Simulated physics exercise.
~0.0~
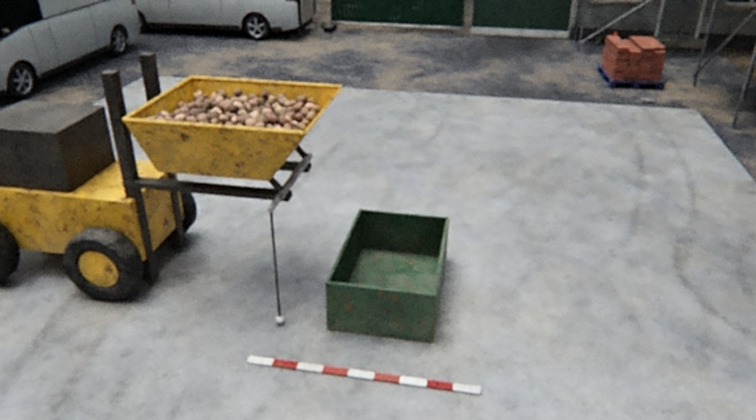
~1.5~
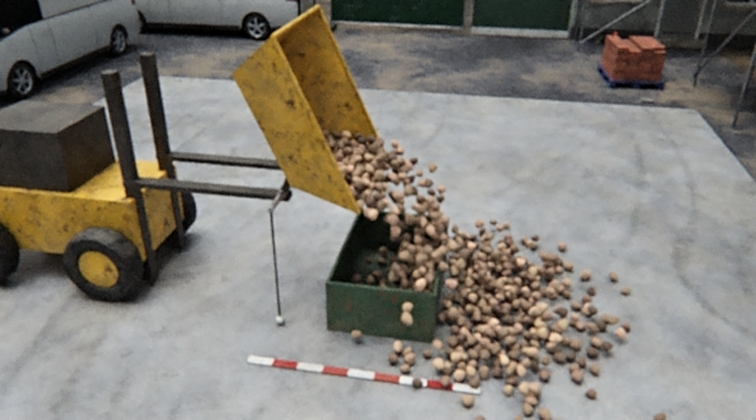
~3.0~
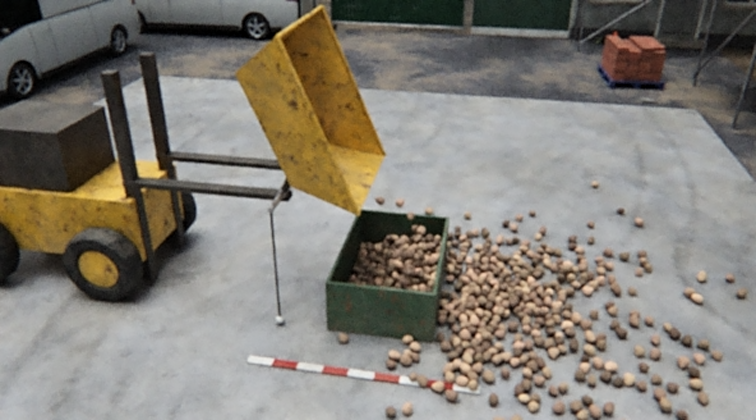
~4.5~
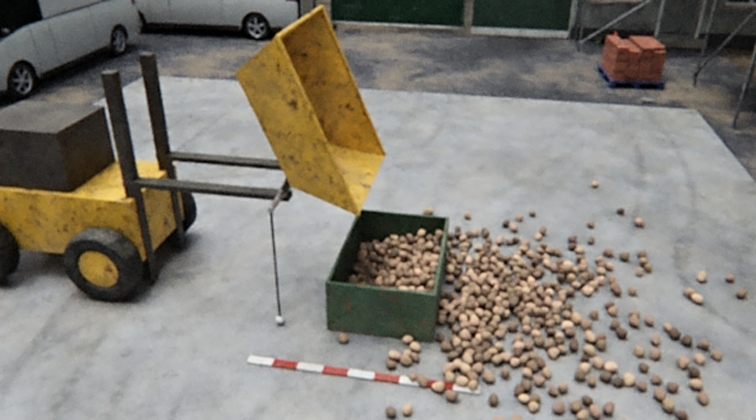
A yellow forklift with a raised yellow skip full of brown and tan rounded stones stands at the left of a grey concrete yard, seen from above. An open green bin sits in the centre behind a red and white striped bar, with parked vans and a stack of reddish bricks farther back. The skip tips steeply forward to the right, and the stones pour over its lip, some into the bin and many beyond it. They scatter widely across the floor at right. Finally the skip hangs tilted and empty, with about half the stones in the bin.
